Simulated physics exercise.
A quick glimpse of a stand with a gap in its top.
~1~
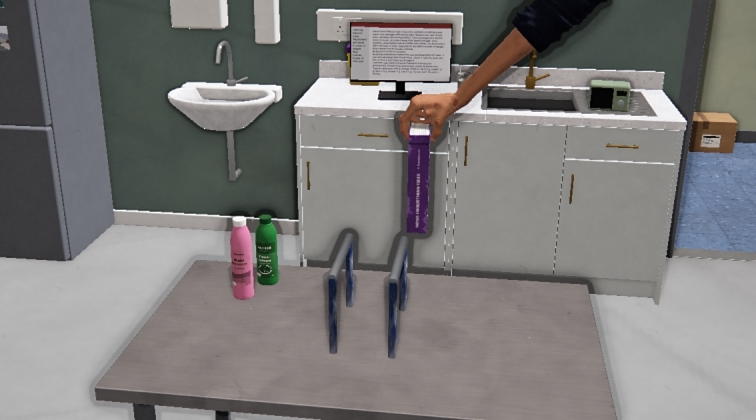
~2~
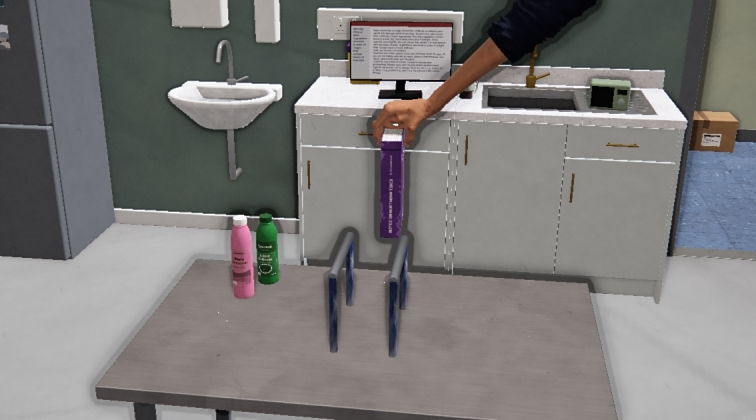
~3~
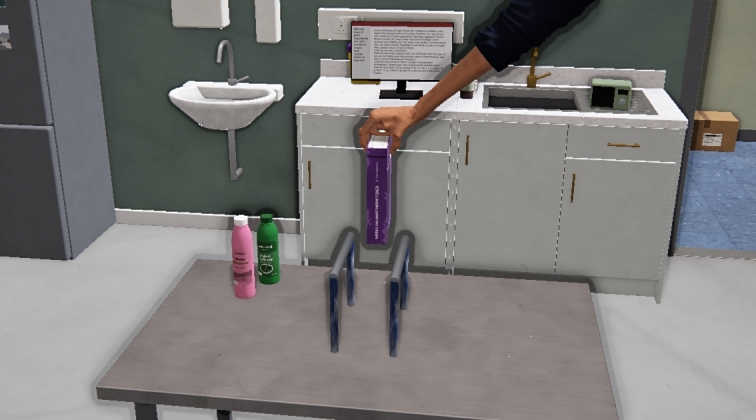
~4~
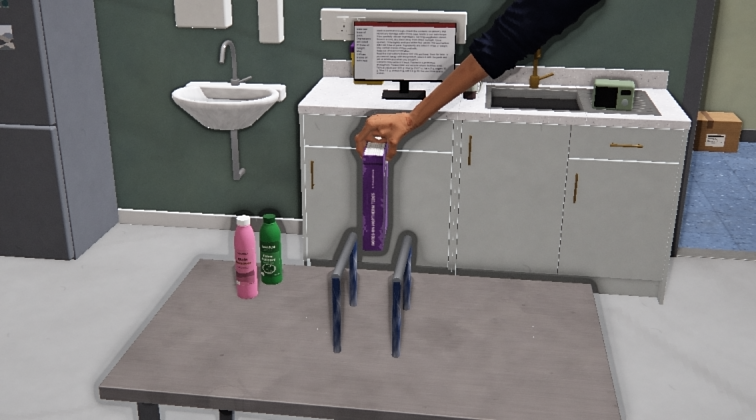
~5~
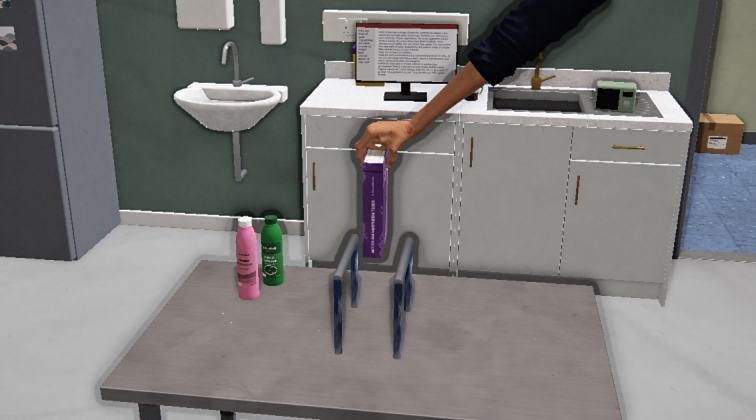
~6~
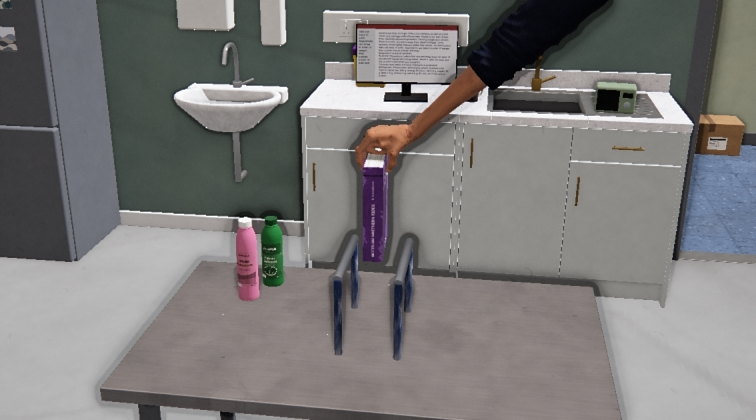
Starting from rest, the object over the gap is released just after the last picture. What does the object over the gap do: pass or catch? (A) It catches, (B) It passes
Answer: B.
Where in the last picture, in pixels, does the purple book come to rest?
Pretty much around (375, 290), I'd say.
Then, 0.30 s on from there, purple book shifted about its own width near (375, 275).
Then, 0.40 s on from there, purple book shifted about its own width near (375, 281).
In the end, moved from the start, purple book; the other 2 unmoved. At the end, from the last picture's camera, purple book near (375, 290). The book goes down the gap.
